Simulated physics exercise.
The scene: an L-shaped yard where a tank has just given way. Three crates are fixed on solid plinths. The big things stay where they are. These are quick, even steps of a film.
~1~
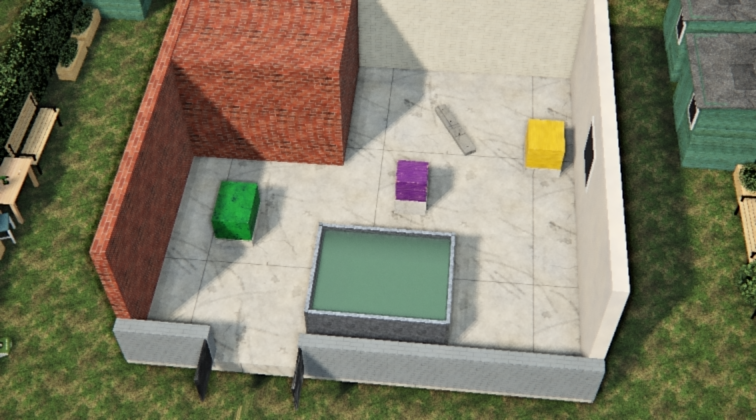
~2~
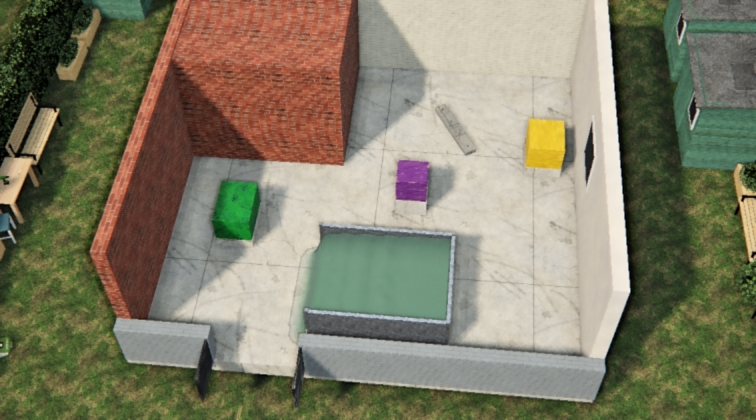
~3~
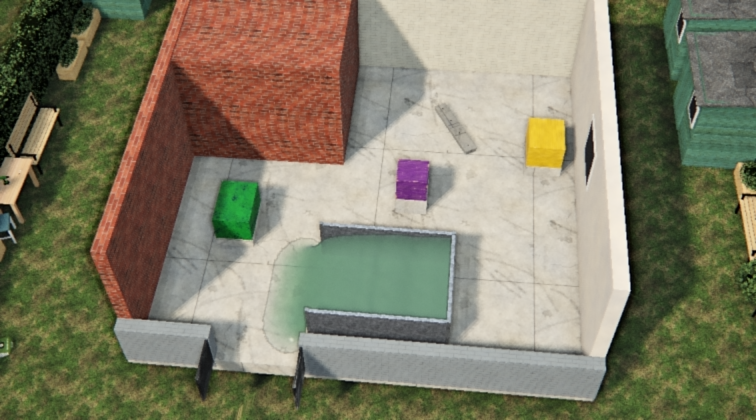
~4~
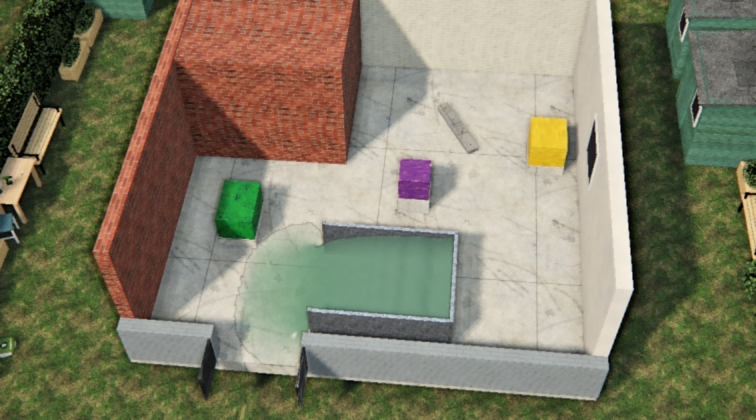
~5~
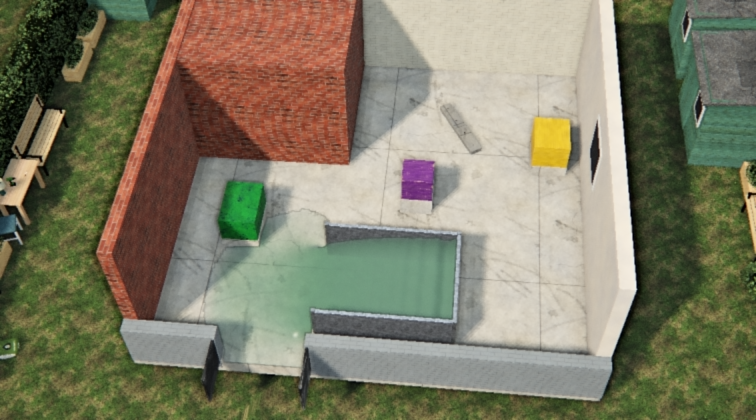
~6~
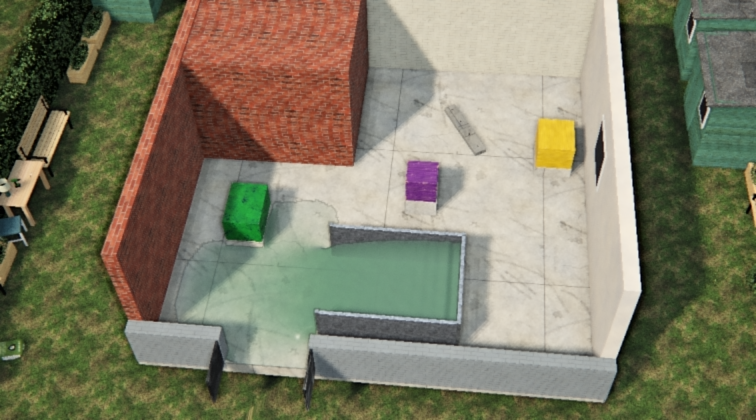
In an L-shaped walled yard with green, purple and yellow blocks, the left side of an open tank gives way, and greenish water pours out leftward, spreading across the pale floor to the green block and front wall.
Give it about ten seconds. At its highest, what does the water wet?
One by one: The purple crate stays dry; the yellow crate stays dry; the green crate gets wet.
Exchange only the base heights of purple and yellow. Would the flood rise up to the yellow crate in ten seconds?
Then: Yellow remains dry.
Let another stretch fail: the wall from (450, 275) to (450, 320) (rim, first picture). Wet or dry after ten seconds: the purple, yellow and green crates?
Then: The purple crate escapes it; the yellow crate takes water; the green crate is safe.
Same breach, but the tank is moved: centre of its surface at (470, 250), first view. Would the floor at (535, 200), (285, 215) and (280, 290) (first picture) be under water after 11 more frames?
One after the other: Clear, covered, awash.
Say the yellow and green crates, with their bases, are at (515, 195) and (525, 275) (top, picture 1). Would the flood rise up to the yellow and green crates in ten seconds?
Then: The yellow crate keeps dry, the green crate is spared.
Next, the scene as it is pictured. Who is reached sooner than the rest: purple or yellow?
It is the purple crate.
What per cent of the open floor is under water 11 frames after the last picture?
Some 30 per cent.
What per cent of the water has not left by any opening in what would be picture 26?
Near 90 in a hundred.
A moment on, water covers 25 % of the floor; the purple crate not reached, the yellow crate not reached, the green crate water round its plinth.
Next, water covers 30 % of the floor; the purple crate not reached, the yellow crate not reached, the green crate water round its plinth.
Then, water covers 35 % of the floor; the purple crate water round its plinth, the yellow crate not reached, the green crate water round its plinth.
Later, water covers 65 % of the floor; the purple crate water round its plinth, the yellow crate water round its plinth, the green crate water round its plinth.
In the end, water covers 95 % of the floor; the purple crate stayed above the water, the yellow crate stayed above the water, the green crate was topped.
